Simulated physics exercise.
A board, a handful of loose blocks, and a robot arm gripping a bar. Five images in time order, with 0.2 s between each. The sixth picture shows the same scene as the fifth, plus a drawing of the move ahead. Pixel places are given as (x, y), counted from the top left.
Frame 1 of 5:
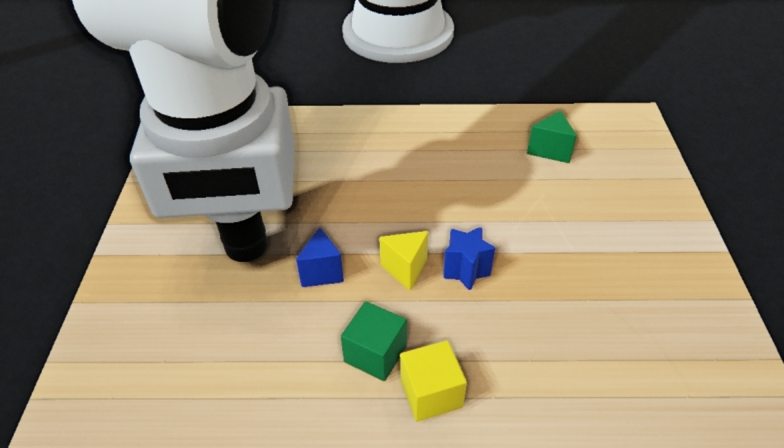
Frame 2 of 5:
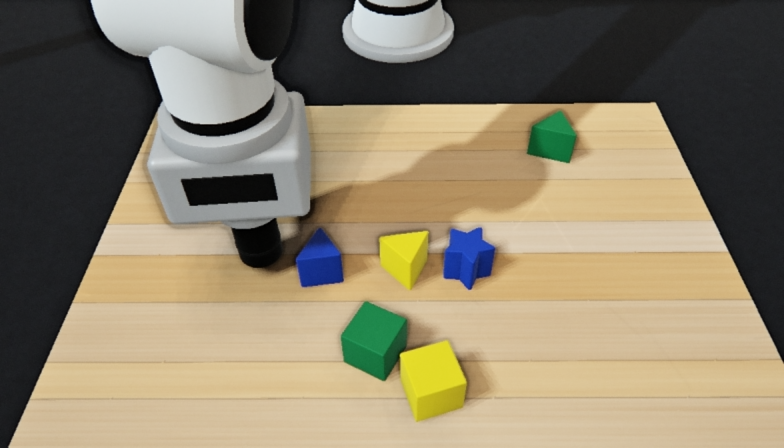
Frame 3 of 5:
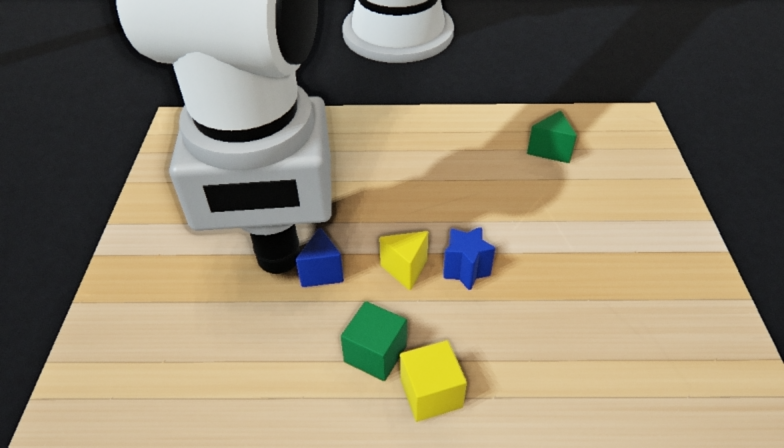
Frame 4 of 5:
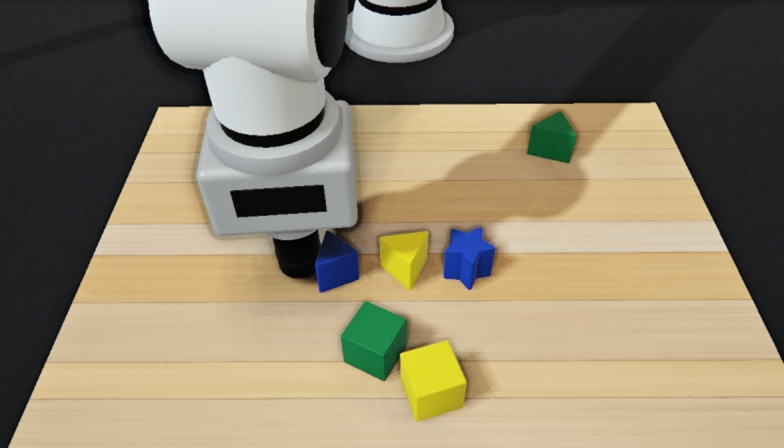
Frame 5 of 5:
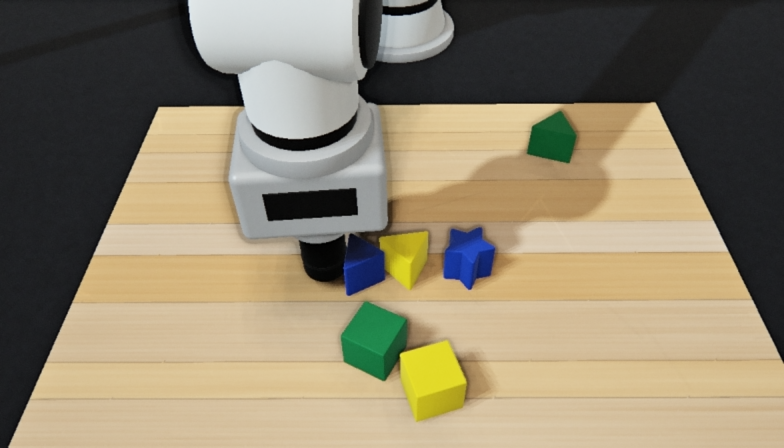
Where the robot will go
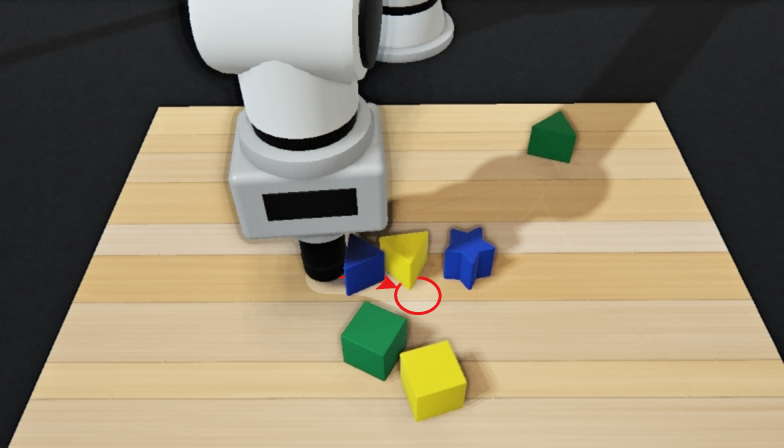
On a light wooden tabletop scattered with green, yellow and blue blocks, a white robot arm moves its dark tip rightward to a blue three-sided block, then pushes it a short way right, up beside a yellow three-sided block.
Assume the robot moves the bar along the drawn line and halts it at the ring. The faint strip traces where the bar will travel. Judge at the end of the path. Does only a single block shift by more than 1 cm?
My answer is no.
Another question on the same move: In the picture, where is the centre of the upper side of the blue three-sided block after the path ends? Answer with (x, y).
At (457, 268).
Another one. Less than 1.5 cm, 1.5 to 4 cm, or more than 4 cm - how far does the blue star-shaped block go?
It will fall in the lowest band, under 1.5 cm.
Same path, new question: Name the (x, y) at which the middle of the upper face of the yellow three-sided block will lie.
When the path ends, it will be at (435, 237).
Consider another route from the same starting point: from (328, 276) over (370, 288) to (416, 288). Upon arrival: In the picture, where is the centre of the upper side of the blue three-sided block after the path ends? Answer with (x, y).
I'd guess (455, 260).
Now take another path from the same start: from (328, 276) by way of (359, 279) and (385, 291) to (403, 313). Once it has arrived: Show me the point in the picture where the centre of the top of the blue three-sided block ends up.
Its top centre lands on (433, 267).
Drawn move, from (328, 276) via (374, 280), ending at (418, 295).
On the path given first. Halfway along, bar at (374, 270); blue three-sided block at (409, 255); yellow three-sided block at (430, 239), turned 15° anticlockwise.
At the end, bar at (418, 285); blue three-sided block at (457, 268), turned 15° anticlockwise; green square piece still; yellow three-sided block at (435, 237), turned 25° anticlockwise; blue star-shaped block at (475, 241).
